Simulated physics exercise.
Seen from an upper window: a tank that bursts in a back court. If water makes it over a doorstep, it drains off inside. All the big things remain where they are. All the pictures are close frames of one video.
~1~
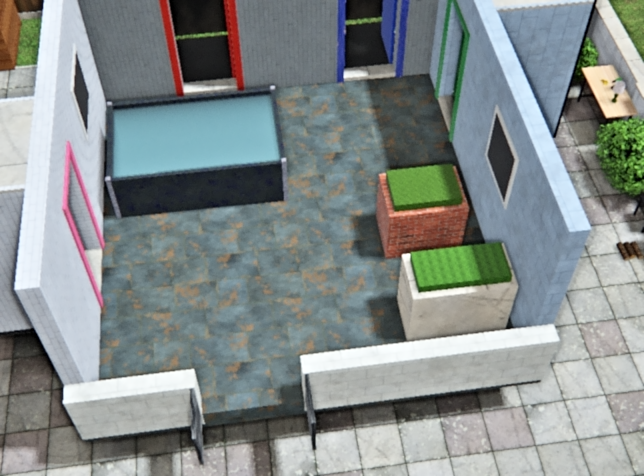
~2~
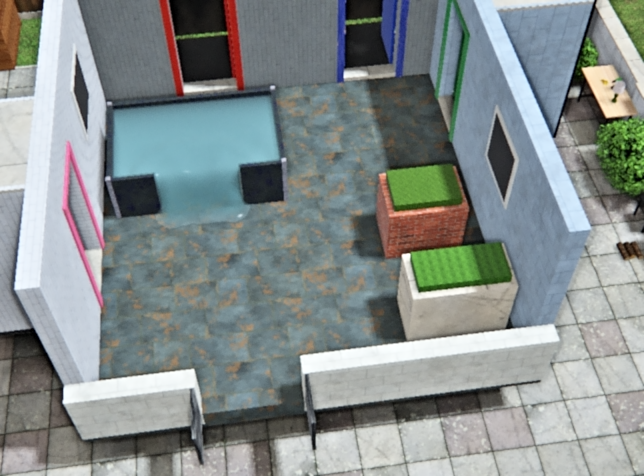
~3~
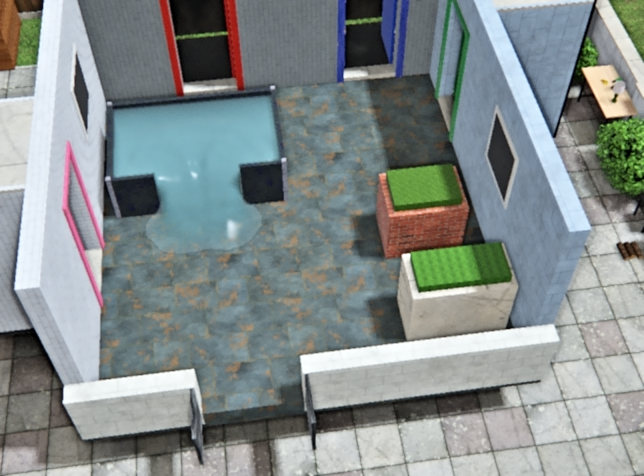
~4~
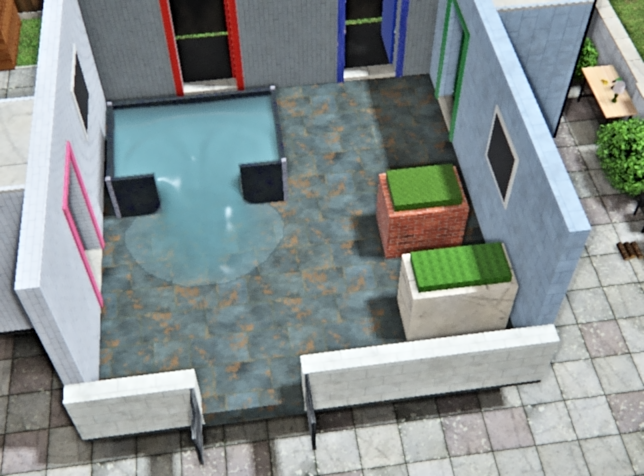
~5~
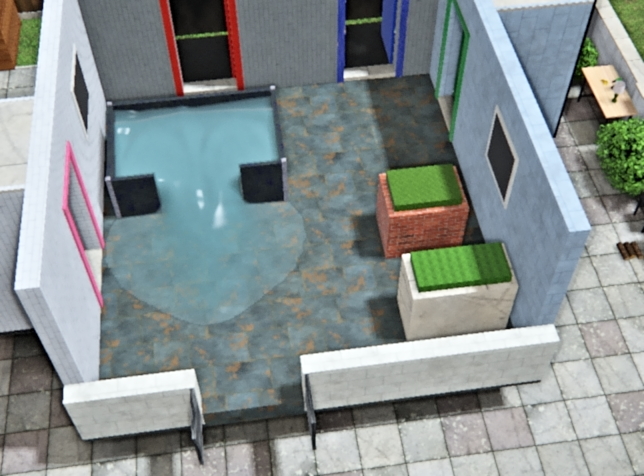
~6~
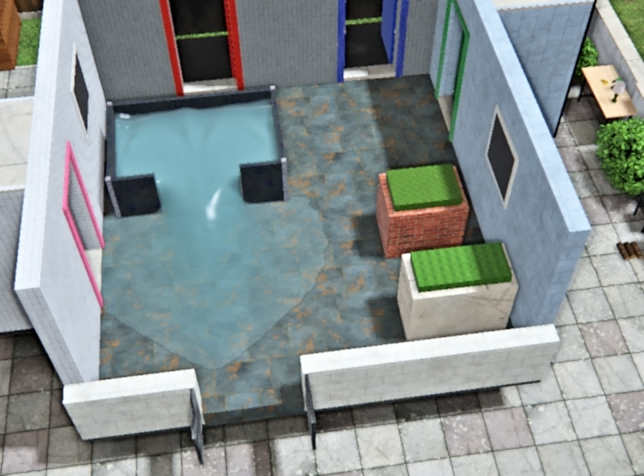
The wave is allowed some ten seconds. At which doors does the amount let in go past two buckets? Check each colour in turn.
Result: The red door is going to let through no more than allowed, the pink door is going to let through more than allowed, the green door is going to let through no more than allowed, the blue door is going to let through no more than allowed.
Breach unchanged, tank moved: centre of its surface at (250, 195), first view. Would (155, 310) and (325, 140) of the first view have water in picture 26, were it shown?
Taking them in the order given, I'd call it drenched and then not reached.
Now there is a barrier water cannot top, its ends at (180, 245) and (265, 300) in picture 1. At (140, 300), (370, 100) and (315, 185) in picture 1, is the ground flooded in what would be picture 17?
Taking the points in turn, they are inundated, high and dry and high and dry.
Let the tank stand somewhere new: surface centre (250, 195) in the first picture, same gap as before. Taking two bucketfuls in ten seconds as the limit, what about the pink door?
Pink door: Falls short.
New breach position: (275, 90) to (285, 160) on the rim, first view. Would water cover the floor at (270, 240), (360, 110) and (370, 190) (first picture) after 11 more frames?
Point by point: Untouched, swamped and swamped.
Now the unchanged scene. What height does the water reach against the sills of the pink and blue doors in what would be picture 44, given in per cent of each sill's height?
The first comes to about 200 percent, the second to about 20 percent.
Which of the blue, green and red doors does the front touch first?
That would be the green one.
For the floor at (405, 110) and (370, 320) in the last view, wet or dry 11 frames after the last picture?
Not wet, soaked.
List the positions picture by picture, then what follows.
The tank at (195, 136) is whole and still, in the first frame.
The front is at (161, 220), out from the gap at (202, 196), in the second frame.
Water pours out at (202, 197) and has run to (166, 248), in the third frame.
Water pours out at (202, 197) and has run to (188, 283), in the fourth frame.
Water pours out at (202, 197) and has run to (204, 321), in the fifth frame.
The front is at (225, 361), out from the gap at (202, 196), in the sixth frame.
A moment on, water covers 40 % of the floor; the red door not reached, the pink door under two buckets in, the green door not reached, the blue door not reached.
Next, water covers 45 % of the floor; the red door not reached, the pink door over two buckets in, the green door not reached, the blue door not reached.
Then, water covers 50 % of the floor; the red door not reached, the pink door over two buckets in, the green door not reached, the blue door not reached.
Later, water covers 70 % of the floor; the red door not reached, the pink door far over two buckets in, the green door wet at the sill, nothing in, the blue door wet at the sill, nothing in.
In the end, water covers 95 % of the floor; the red door wet at the sill, nothing in, the pink door far over two buckets in, the green door under two buckets in, the blue door under two buckets in.
